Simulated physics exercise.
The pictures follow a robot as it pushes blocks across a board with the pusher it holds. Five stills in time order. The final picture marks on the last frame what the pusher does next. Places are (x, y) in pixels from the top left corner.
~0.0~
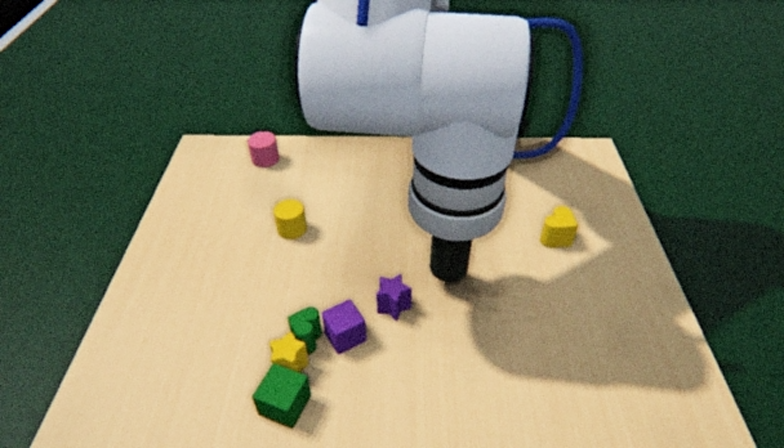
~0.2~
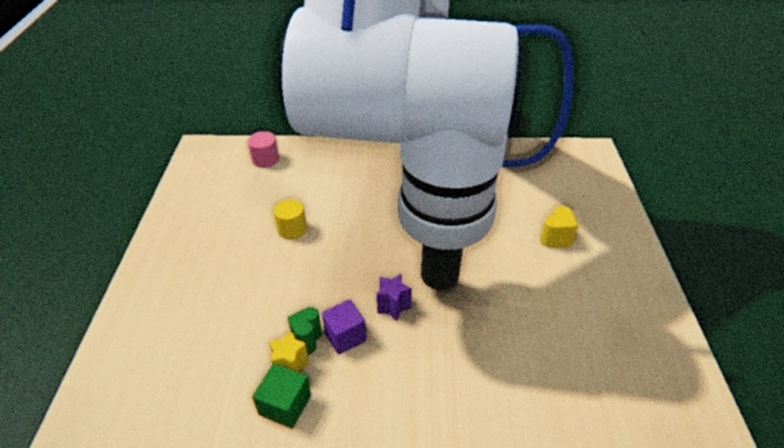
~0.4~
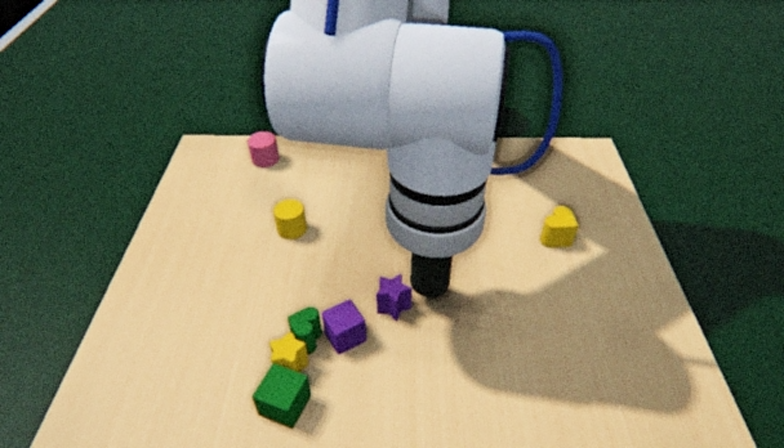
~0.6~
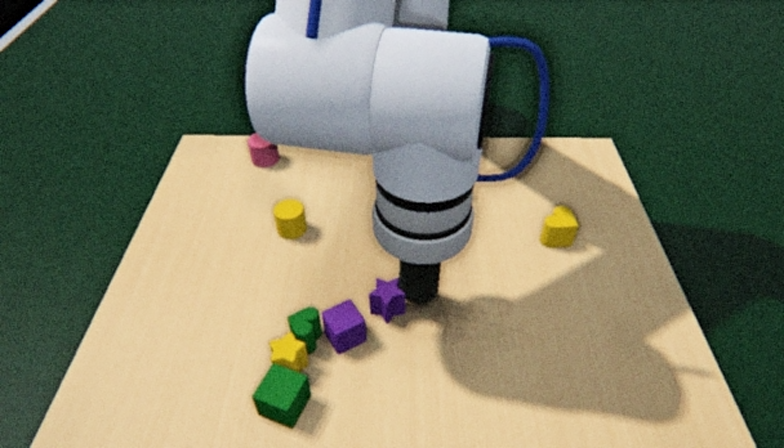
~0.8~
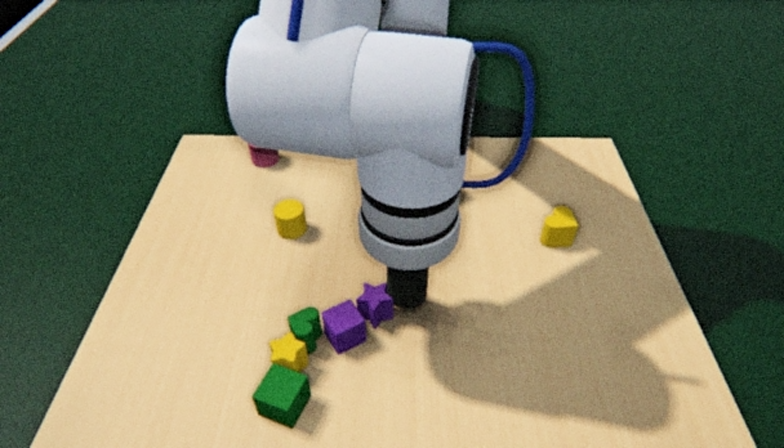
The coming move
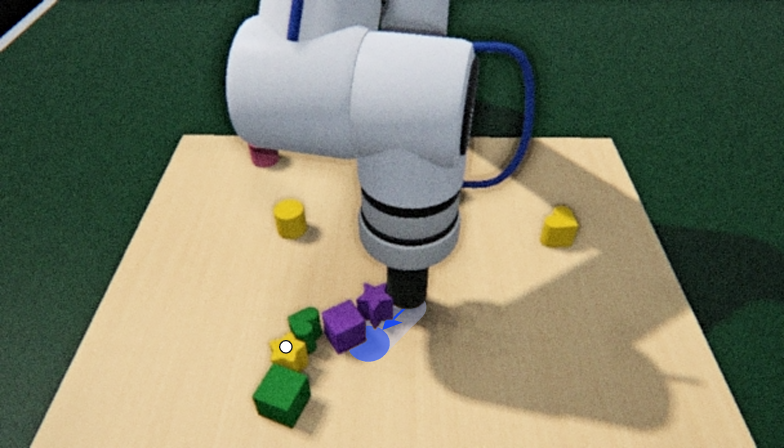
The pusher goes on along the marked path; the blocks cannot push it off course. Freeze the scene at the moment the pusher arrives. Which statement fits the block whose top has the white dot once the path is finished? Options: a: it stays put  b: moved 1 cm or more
Correct choice: B.
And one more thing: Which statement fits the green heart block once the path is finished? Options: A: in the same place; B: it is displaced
Answer: B.
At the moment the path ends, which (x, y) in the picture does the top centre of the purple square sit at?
(301, 330)
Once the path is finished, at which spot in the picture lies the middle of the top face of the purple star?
Pixel (333, 317).
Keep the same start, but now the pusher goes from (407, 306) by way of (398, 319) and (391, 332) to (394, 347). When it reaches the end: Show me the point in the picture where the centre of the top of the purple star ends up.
The point I'd pick in the picture is (357, 310).
The line goes from (407, 306) to (369, 343); the dot is on the yellow star.
What follows on the original path. Halfway along, pusher (387, 312); green heart block (294, 319); purple square (325, 322); purple star (353, 305), turned 15° clockwise.
At the end, pusher (368, 331); yellow star (271, 347), turned 45° anticlockwise; green heart block (273, 319), turned 10° clockwise; purple square (301, 330); purple star (333, 317), turned 30° clockwise.
